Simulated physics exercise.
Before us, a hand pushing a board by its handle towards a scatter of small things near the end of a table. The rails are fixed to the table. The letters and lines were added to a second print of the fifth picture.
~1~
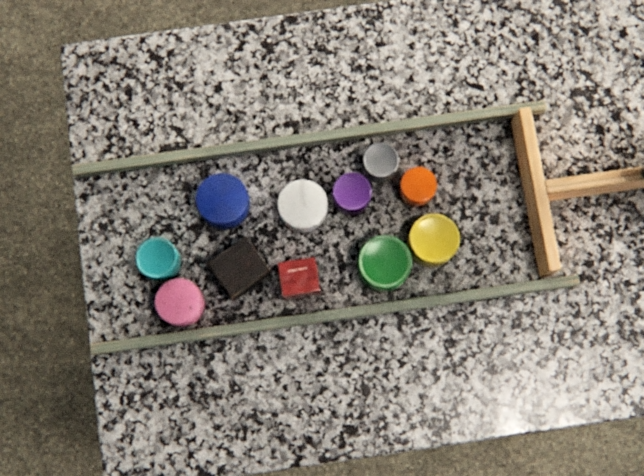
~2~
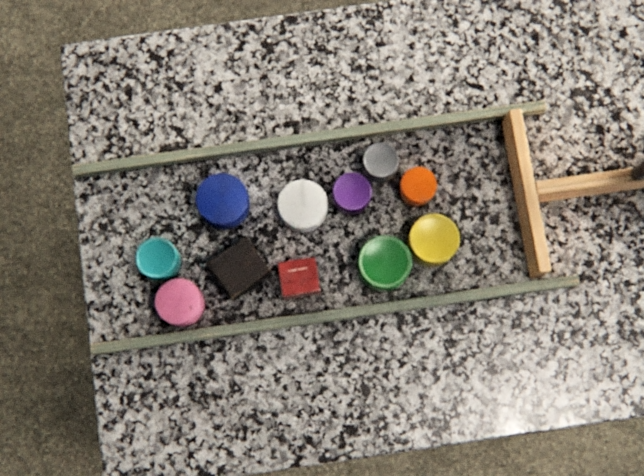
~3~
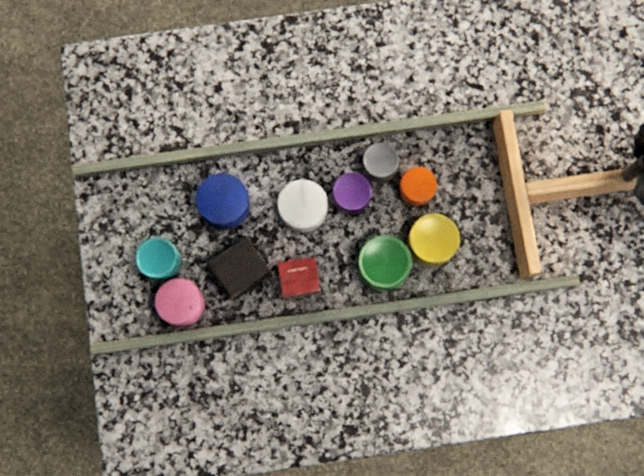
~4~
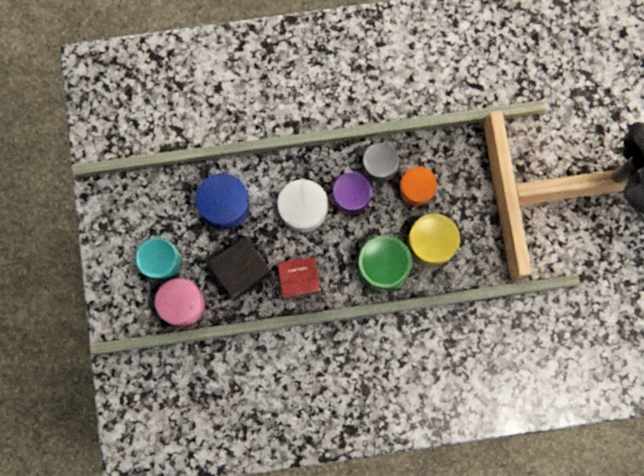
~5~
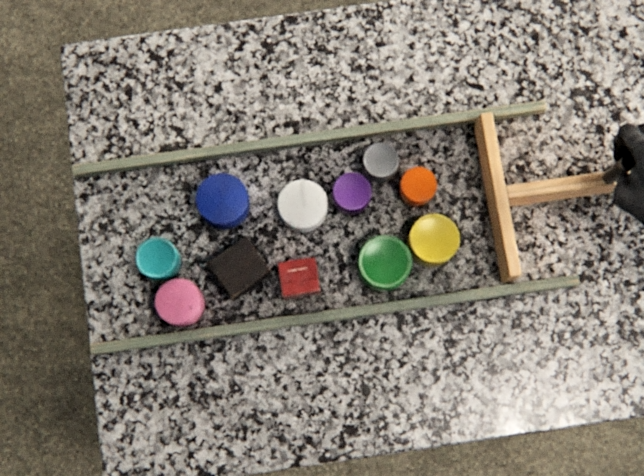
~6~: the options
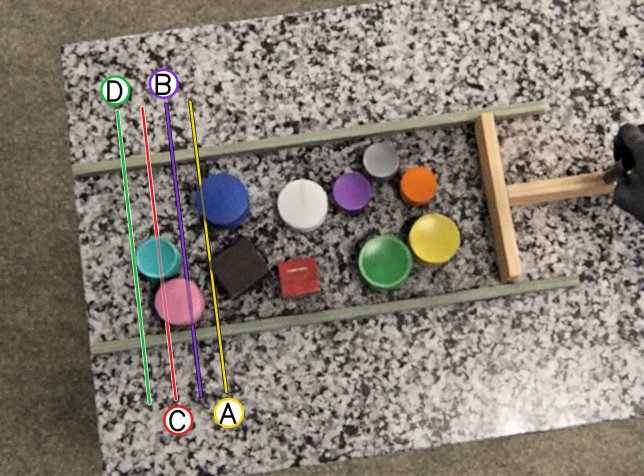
The clip opens on a speckled stone tabletop where colourful round containers, a black block and a red box sit between two rails, with a wooden board at the right. The board slides slowly a short way left, a dark-gloved hand coming into view on its handle, while the objects stay still.
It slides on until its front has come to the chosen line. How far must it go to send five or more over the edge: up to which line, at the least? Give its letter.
Enough have fallen by D.
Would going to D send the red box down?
By then, yes.
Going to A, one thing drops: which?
The turquoise tub.
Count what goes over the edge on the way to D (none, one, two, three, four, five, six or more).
By then, six or more.
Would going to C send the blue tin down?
By then, yes.
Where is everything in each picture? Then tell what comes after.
Pink tin (180, 303); black block (240, 268); red box (299, 279), in the first picture.
Board (530, 189); white tin (302, 206), in the second picture.
Board (521, 190); turquoise tub (159, 260), in the third picture.
Board (511, 192); orange pot (418, 187), in the fourth picture.
Board (501, 193); yellow tub (433, 242); blue tin (224, 202); pink tin (180, 303), in the fifth picture.
On the marked copy, A at (208, 243); B at (183, 246); C at (159, 250); D at (133, 253).
Taking D. A third of the way, board (368, 212); black block (219, 268); blue tin (213, 203).
Two thirds of the way, board (235, 230); turquoise tub (90, 275); pink tin (124, 315).
When it is over, board (131, 245); turquoise tub over the edge; black block over the edge; seven fallen.
As for the rest, A drops only one; B drops only two; C drops only four.
